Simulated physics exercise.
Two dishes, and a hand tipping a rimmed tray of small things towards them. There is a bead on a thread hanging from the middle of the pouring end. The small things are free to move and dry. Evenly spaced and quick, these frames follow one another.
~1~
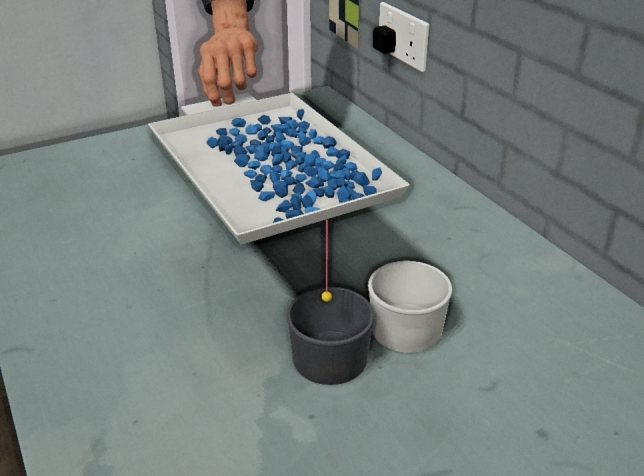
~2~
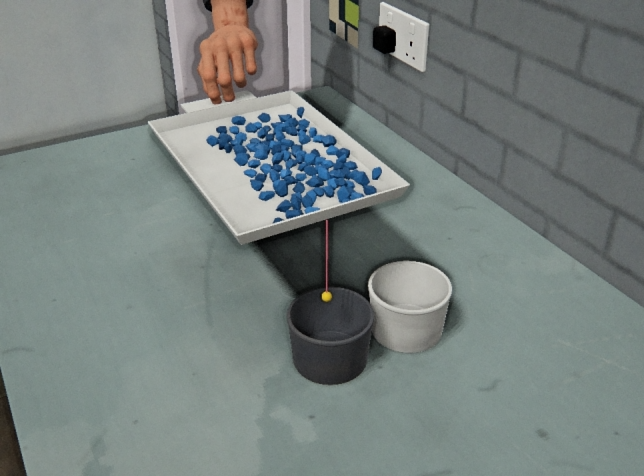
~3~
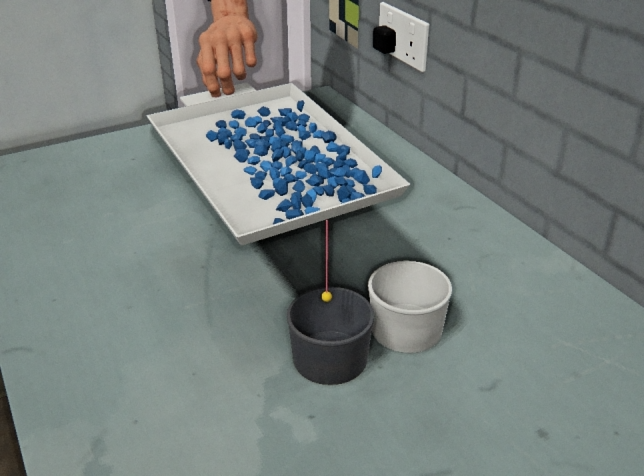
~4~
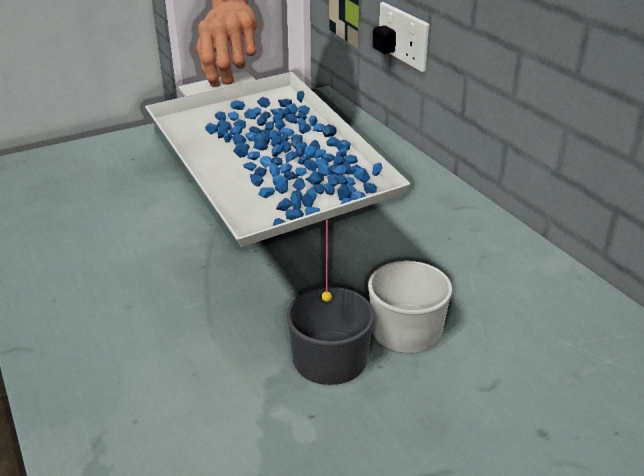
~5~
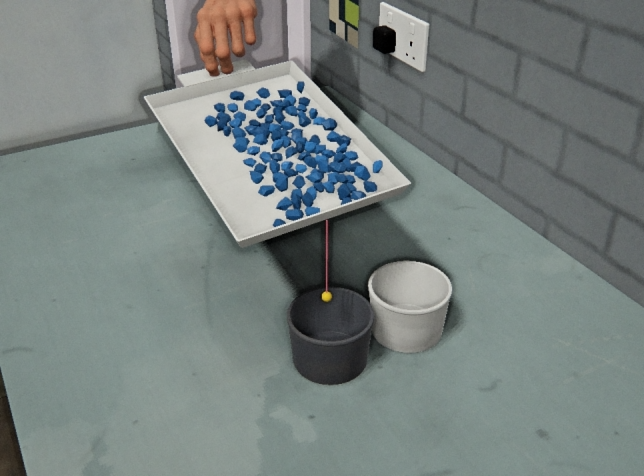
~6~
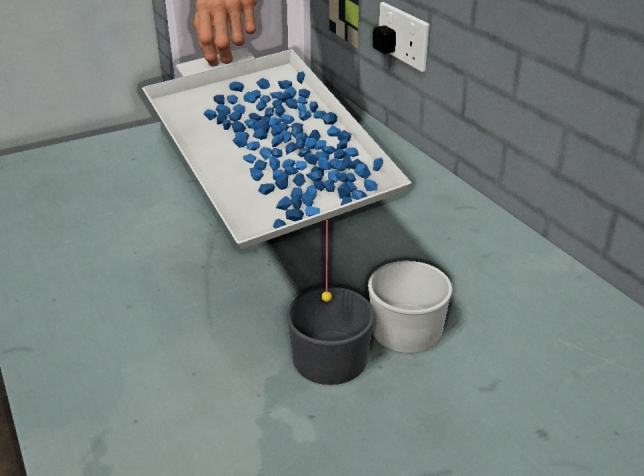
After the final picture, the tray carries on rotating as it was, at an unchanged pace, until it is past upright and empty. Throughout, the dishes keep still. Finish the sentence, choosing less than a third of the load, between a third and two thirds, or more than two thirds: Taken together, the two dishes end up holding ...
Taken together, the two dishes end up holding less than a third of the load.
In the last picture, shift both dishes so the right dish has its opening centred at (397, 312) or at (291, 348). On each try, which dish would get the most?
The first setup gives the one at left, the second setup gives the one at right.
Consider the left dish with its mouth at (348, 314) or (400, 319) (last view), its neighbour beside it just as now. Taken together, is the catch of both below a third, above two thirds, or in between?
Initially less than a third, afterwards below one third.
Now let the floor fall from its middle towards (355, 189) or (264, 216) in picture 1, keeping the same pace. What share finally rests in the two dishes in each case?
Respectively 80 % and 10 %.
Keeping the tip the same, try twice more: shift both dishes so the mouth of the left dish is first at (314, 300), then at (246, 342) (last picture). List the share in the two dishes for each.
Close to 0 in a hundred, then close to 50 in a hundred.
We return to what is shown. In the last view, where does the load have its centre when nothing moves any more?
Near (286, 394), more or less.
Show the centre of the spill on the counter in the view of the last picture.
Their middle ends up at roughly (276, 410).
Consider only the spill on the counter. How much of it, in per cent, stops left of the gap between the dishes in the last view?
That's roughly 90 per cent of the pieces.
Soon after the last picture, tray tipped steeply; nearly all on the tray; a stray few in the air.
A little later, tray tipped right over; a small part on the tray; a small part in the left dish; about two thirds outside both; a small part in the air.
Later still, tray tipped past a quarter turn; about a quarter in the left dish; most outside both.
At rest, tray tipped past a quarter turn; about a quarter in the left dish; none in the right dish; most outside both.
